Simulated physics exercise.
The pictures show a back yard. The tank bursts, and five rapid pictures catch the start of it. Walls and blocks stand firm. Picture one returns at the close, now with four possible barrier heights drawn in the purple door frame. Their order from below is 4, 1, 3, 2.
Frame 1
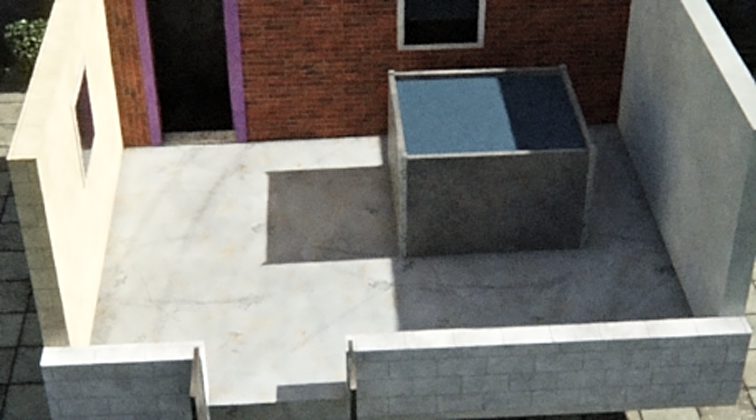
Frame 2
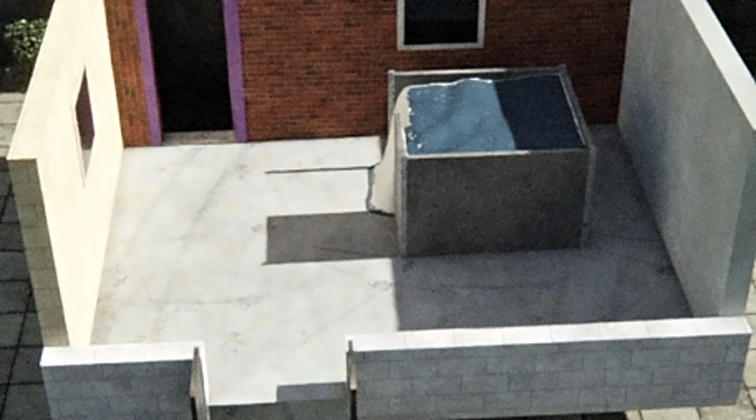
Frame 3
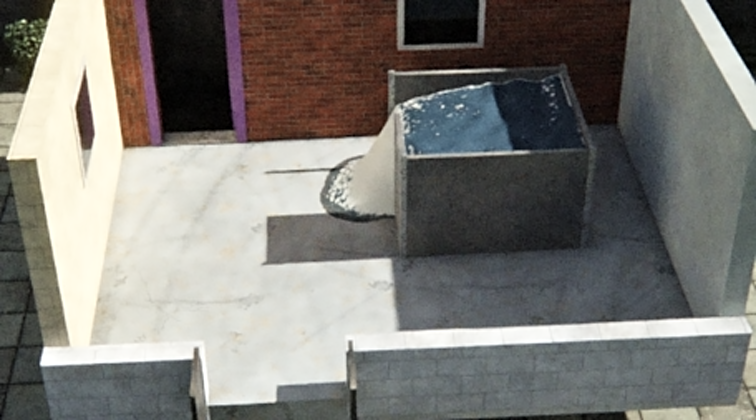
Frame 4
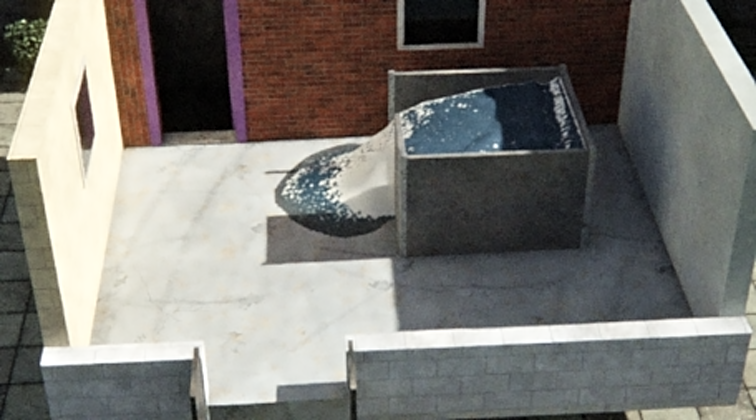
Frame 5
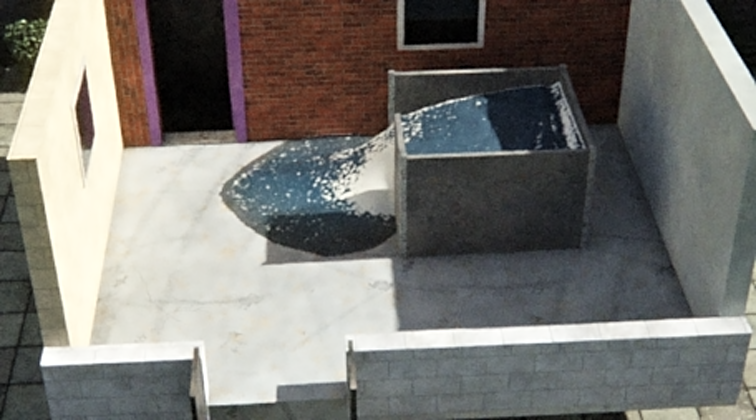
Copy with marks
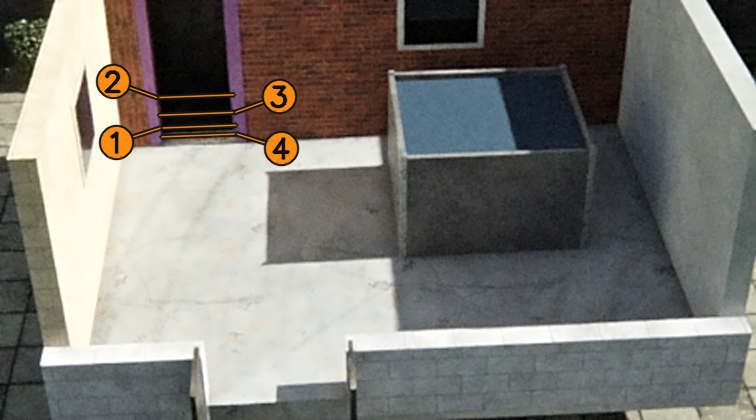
Water stands level in an open-topped grey tank against the red brick wall of a walled back yard, seen from above by a still camera. A purple-framed doorway is at left, pale walls flank the light stone paving, and a low block wall with a gap runs along the front. The blue water pours through the tank's left side, its surface sloping and breaking into white flecks, and spreads leftward in a widening rounded pool.
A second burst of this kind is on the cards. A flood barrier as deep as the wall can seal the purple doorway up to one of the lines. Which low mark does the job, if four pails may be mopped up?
Line 3.
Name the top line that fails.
That would be 1.
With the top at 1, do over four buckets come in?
Yes.
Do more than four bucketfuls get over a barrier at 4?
Yes, it does.
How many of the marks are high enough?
Two of the four.
On the marked copy, 1 at (198, 126); 2 at (195, 96); 3 at (197, 113); 4 at (199, 135); from the bottom up 4, 1, 3, 2.
For line 1, about 7 bucketfuls get in.
For line 2, nothing gets over.
For line 3, a bucket or two gets in.
For line 4, dozens of bucketfuls pour in.
